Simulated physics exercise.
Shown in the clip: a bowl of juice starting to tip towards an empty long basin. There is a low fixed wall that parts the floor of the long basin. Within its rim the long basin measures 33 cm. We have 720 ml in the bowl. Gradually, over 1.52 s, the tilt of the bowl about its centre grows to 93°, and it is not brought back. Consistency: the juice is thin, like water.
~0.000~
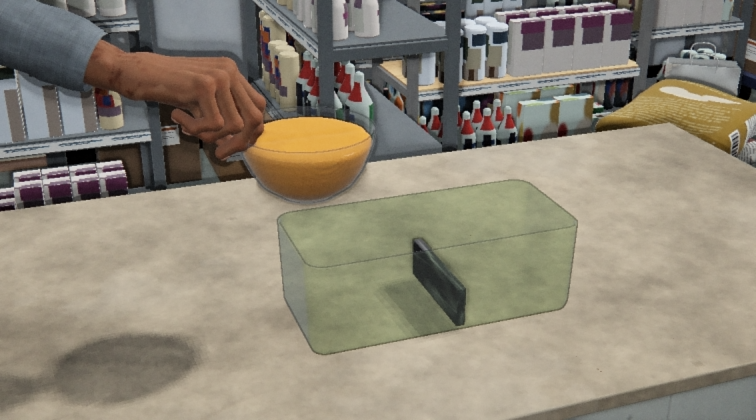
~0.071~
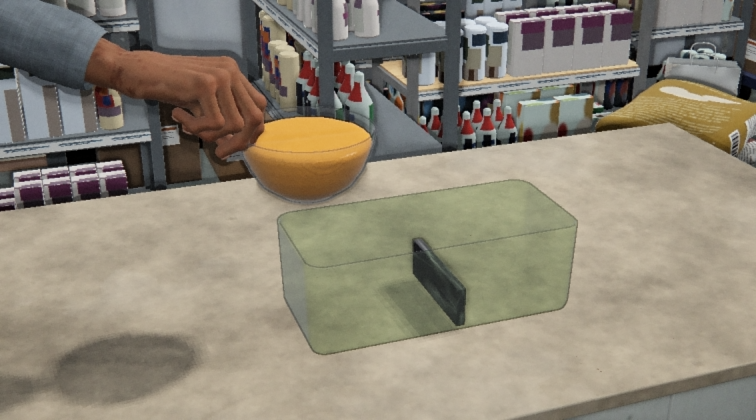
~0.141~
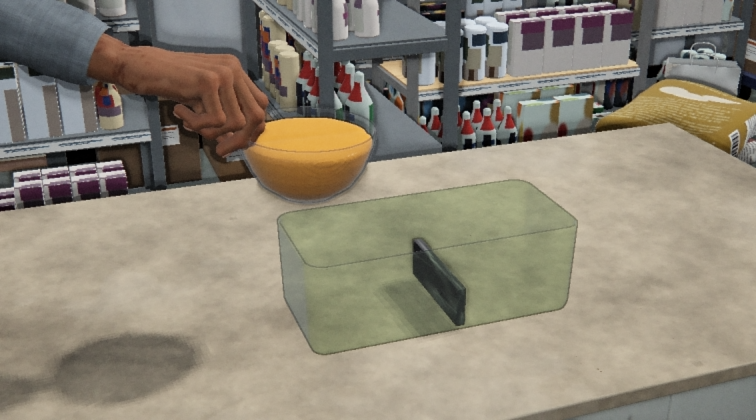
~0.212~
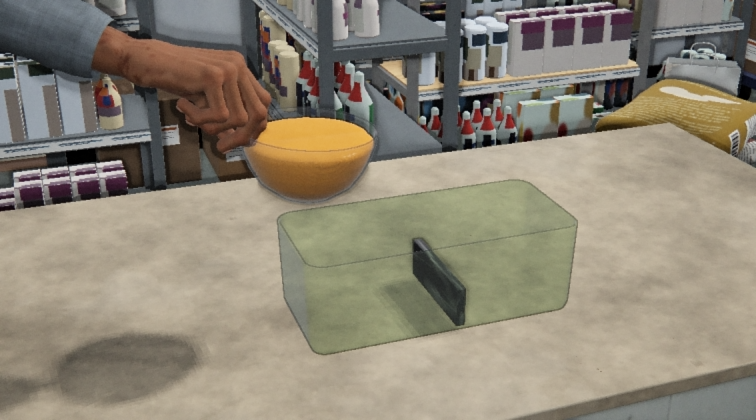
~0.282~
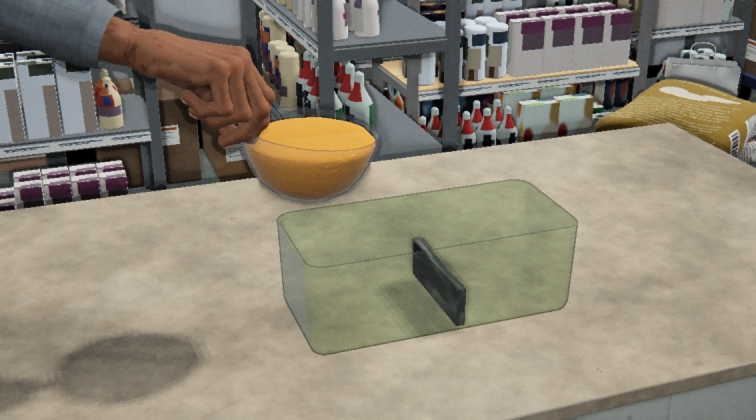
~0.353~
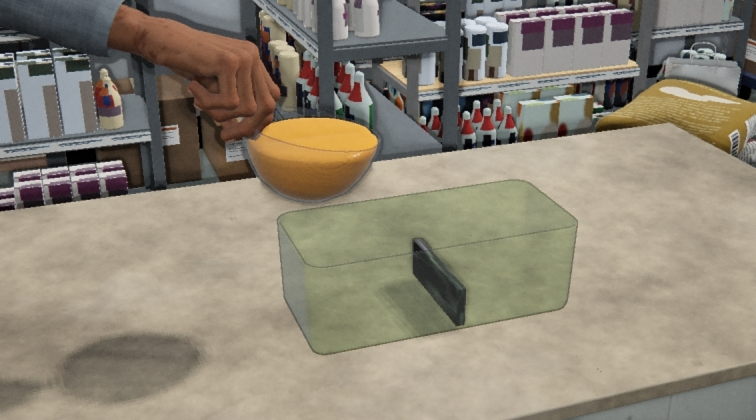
Shop counter, a hand slowly tilting a clear bowl of orange juice rightward beside an empty, green-tinted long basin with a dark divider.
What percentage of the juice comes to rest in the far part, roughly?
12 %.
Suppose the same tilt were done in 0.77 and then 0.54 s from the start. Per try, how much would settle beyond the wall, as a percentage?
5 in a hundred, followed by 10 in a hundred.
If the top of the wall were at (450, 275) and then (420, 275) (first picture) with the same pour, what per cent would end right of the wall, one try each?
5 in a hundred, followed by 55 in a hundred.
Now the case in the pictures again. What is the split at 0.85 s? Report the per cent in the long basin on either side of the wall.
Around 24 on the left and around 3 on the right.
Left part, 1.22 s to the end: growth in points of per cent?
That works out to roughly 10 per cent of the whole.
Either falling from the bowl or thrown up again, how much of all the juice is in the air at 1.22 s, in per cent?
5 in a hundred, give or take.
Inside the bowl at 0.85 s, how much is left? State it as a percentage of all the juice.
About 48 per cent.
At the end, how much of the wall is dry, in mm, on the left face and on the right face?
Looks like roughly 26 mm on the left and roughly 46 mm on the right.
After 0.85 s the tilt is 55° and 49 per cent is still to pour, 24 is left of the wall and 3 right of it.
After 1.22 s the tilt is 84° and 6 per cent is still to pour, 78 is left of the wall and 12 right of it.
After 1.60 s the tilt is 93° and 0 per cent is still to pour, 87 is left of the wall and 12 right of it.
After 2.02 s the tilt is 93° and 0 per cent is still to pour, 87 is left of the wall and 12 right of it.
In the end 87 per cent lies left of the wall, 12 right of it and 0 outside.
